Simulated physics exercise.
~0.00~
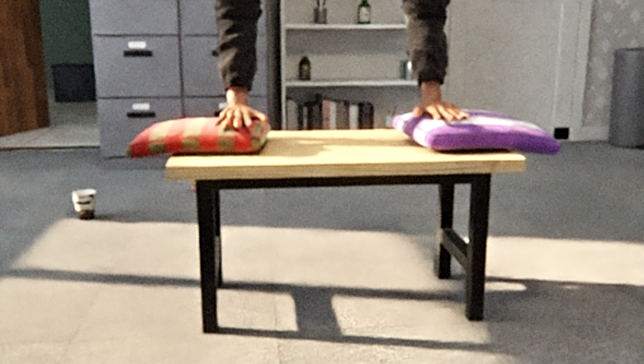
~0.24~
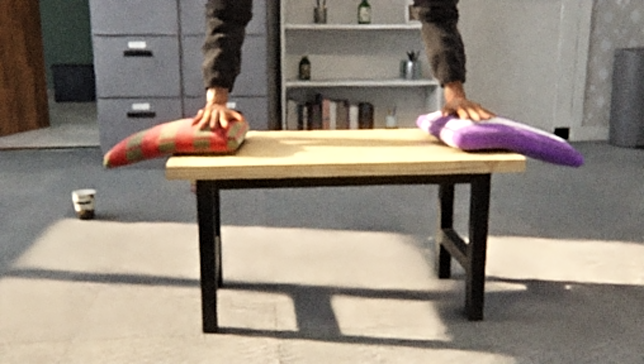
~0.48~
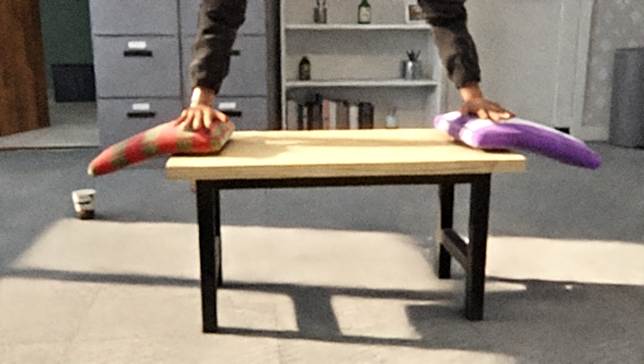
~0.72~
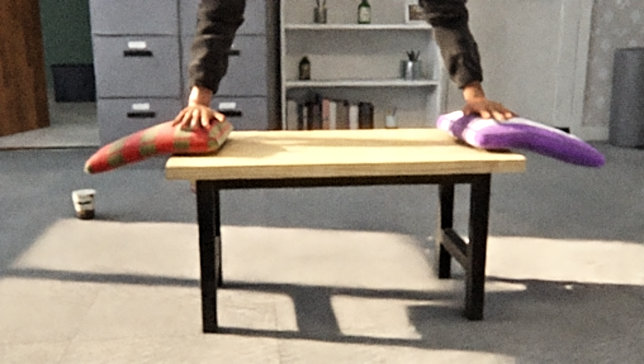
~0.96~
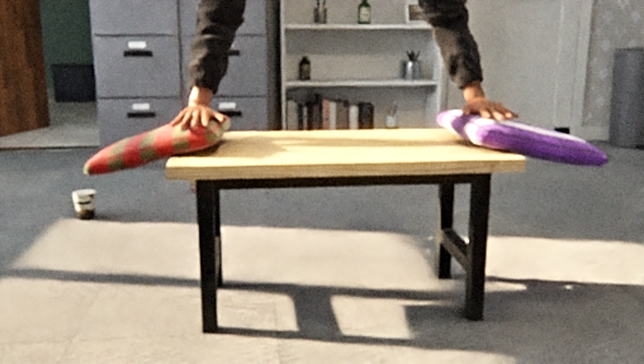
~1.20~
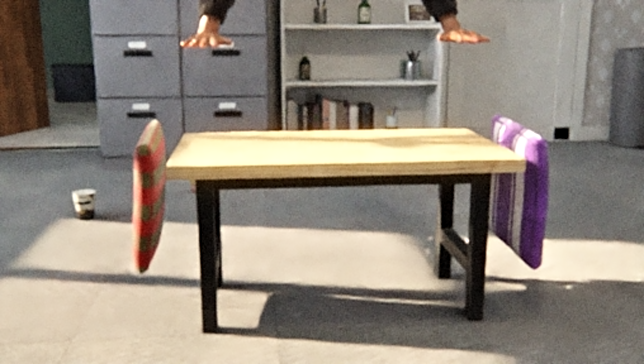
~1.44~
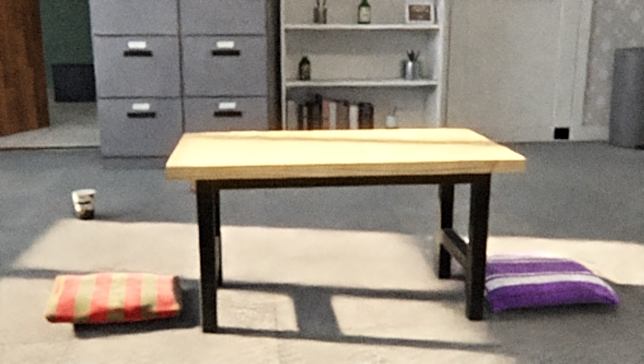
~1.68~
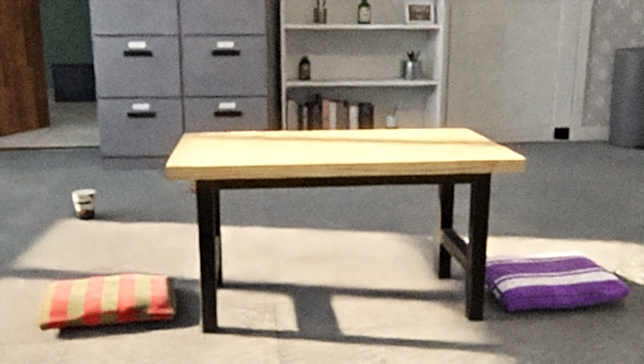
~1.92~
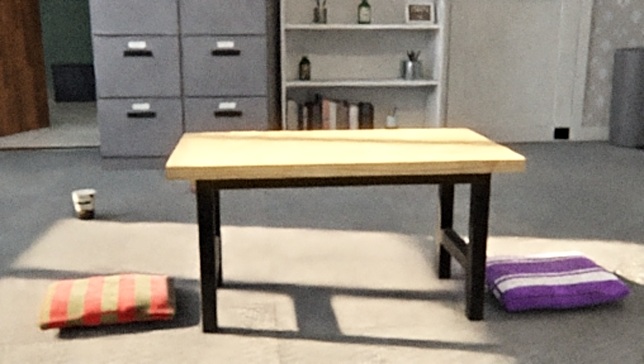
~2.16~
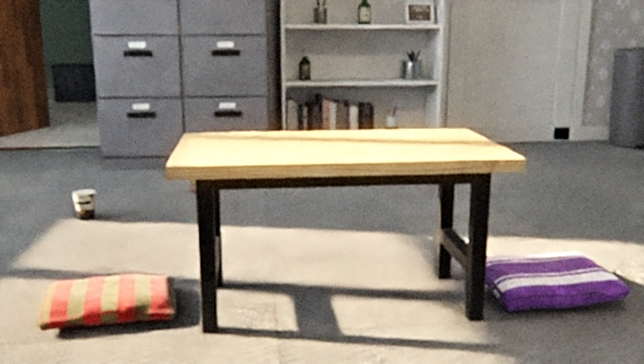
In an office with filing cabinets and shelves, two hands slid a red checked cushion and a purple one outward over opposite ends of a low wooden table, then lifted away, and both tipped off and dropped to the floor, where they stayed.
